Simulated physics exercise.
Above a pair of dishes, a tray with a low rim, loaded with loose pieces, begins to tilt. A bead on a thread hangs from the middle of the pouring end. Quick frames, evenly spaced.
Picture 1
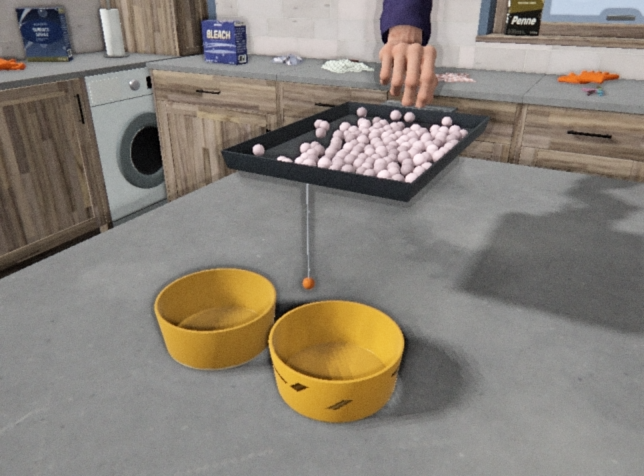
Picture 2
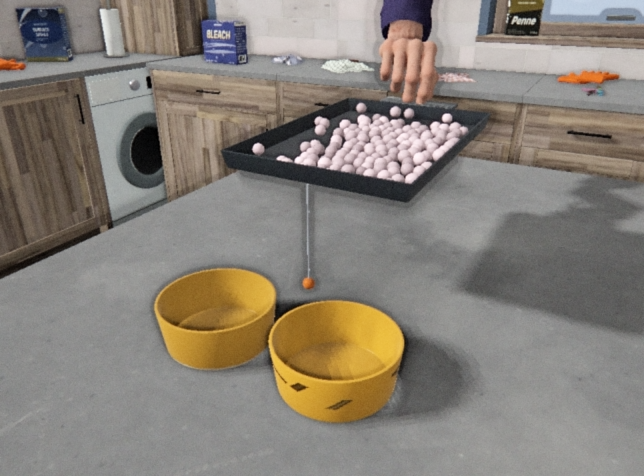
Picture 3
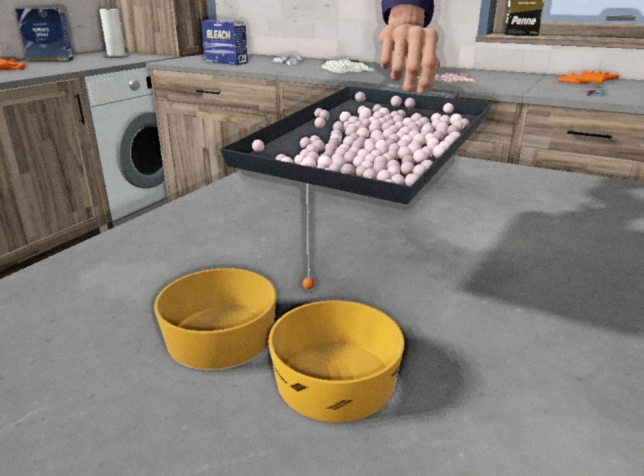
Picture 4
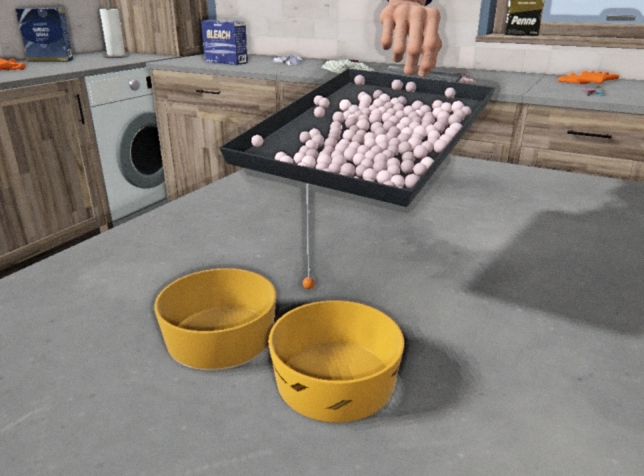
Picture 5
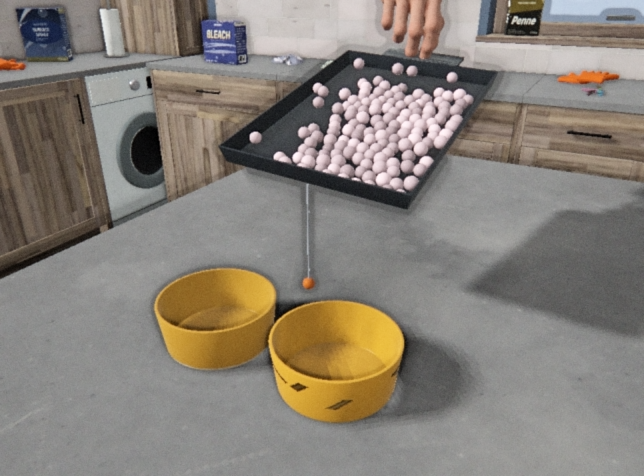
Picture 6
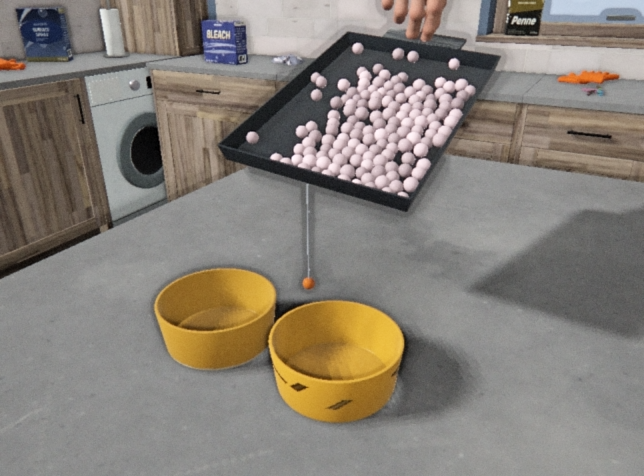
A dark tray of pale pink balls tilted toward the viewer above two yellow dishes as a hand raised its far end, its near edge dipping lowest at the right while the balls shifted.
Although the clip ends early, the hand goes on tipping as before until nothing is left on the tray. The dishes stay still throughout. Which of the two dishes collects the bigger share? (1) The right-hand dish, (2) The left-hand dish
Answer: 1.
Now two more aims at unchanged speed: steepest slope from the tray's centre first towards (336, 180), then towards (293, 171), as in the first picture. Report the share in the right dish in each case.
About 60 and 10 percent.
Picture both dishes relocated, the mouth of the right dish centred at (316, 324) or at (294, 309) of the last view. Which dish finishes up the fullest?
Try 1 - the dish at right, try 2 - the dish at right.
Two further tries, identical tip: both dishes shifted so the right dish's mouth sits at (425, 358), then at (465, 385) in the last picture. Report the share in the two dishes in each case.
About 80 in a hundred, then about 70 in a hundred.
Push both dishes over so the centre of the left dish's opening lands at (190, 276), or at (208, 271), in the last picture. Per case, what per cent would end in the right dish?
First position: Some 30 %; second position: Some 30 %.
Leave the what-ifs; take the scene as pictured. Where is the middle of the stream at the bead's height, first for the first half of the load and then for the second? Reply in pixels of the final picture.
First around (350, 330), afterwards around (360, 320).
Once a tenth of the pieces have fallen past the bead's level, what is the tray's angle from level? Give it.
Close to 65° of tilt at that moment.
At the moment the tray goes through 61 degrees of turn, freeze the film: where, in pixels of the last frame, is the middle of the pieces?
I'd mark the middle close to (357, 162).
Just after the last frame, tray tipped steeply; the larger part on the tray; just a few in the right dish; about a tenth in the air.
A moment on, tray tipped right over; about a tenth on the tray; roughly half in the right dish; just a few in the left dish; roughly a quarter outside both; about a tenth in the air.
Further on, tray tipped past a quarter turn; roughly two thirds in the right dish; just a few in the left dish; roughly a quarter outside both.
When it is over, tray tipped past a quarter turn; roughly two thirds in the right dish; just a few in the left dish; roughly a quarter outside both.
